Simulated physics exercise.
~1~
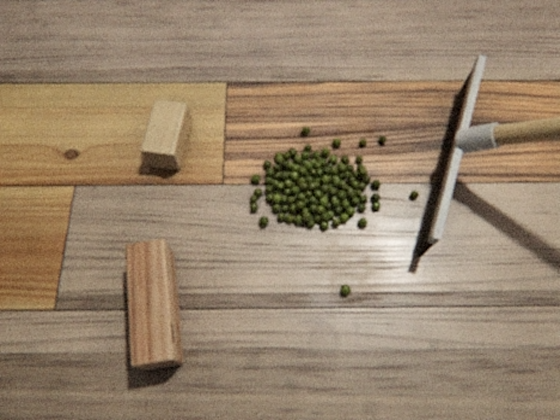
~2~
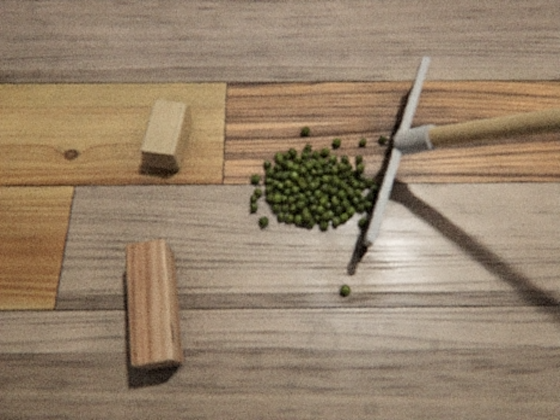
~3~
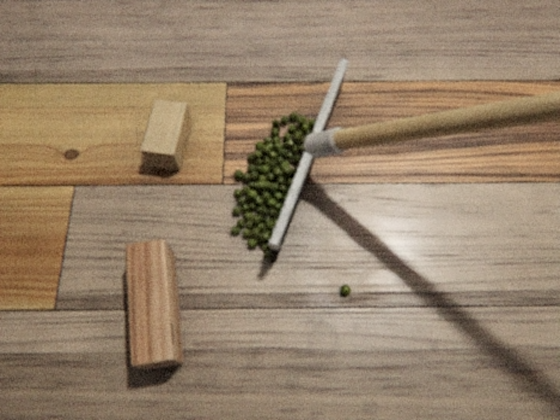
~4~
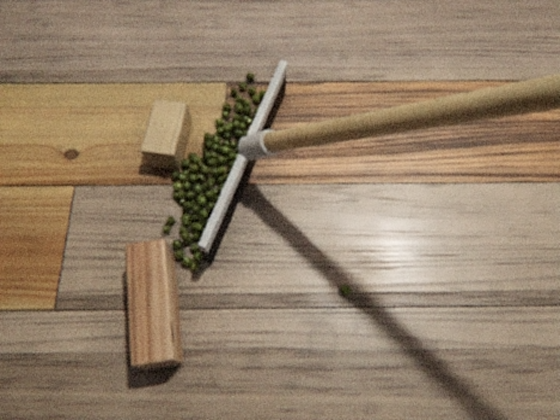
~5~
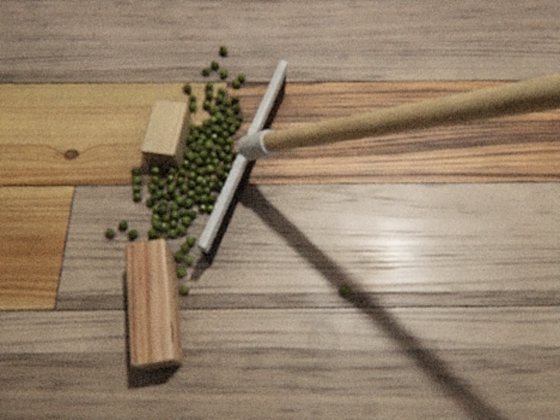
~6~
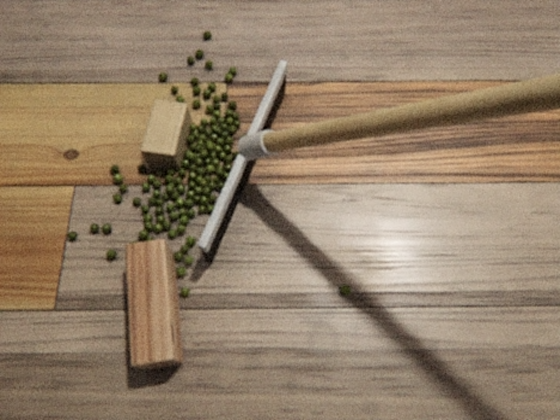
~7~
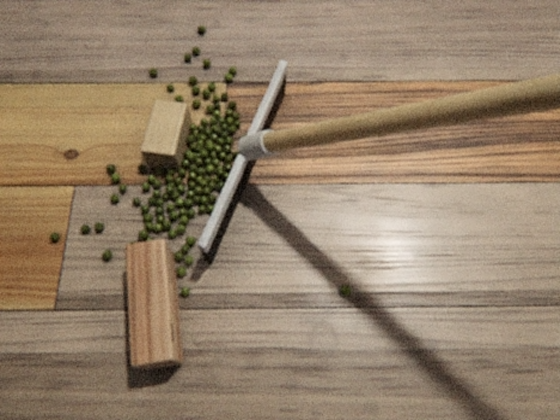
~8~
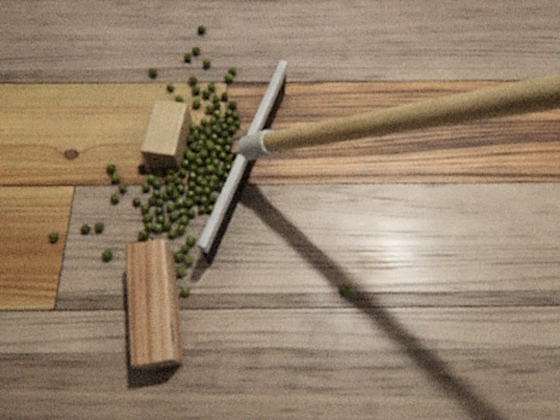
At the start, a loose pile of small green olives lies on a wooden plank floor, with a long-handled squeegee to its right and two fixed wooden blocks to its left. The squeegee slides left, reaches the pile and presses it into a slanted band along its blade, leaving one olive behind. It pushes the band up to the blocks and stops. Some olives keep rolling, a few through the gap and others past the upper block. They settle, with most still heaped between the blade and the blocks.
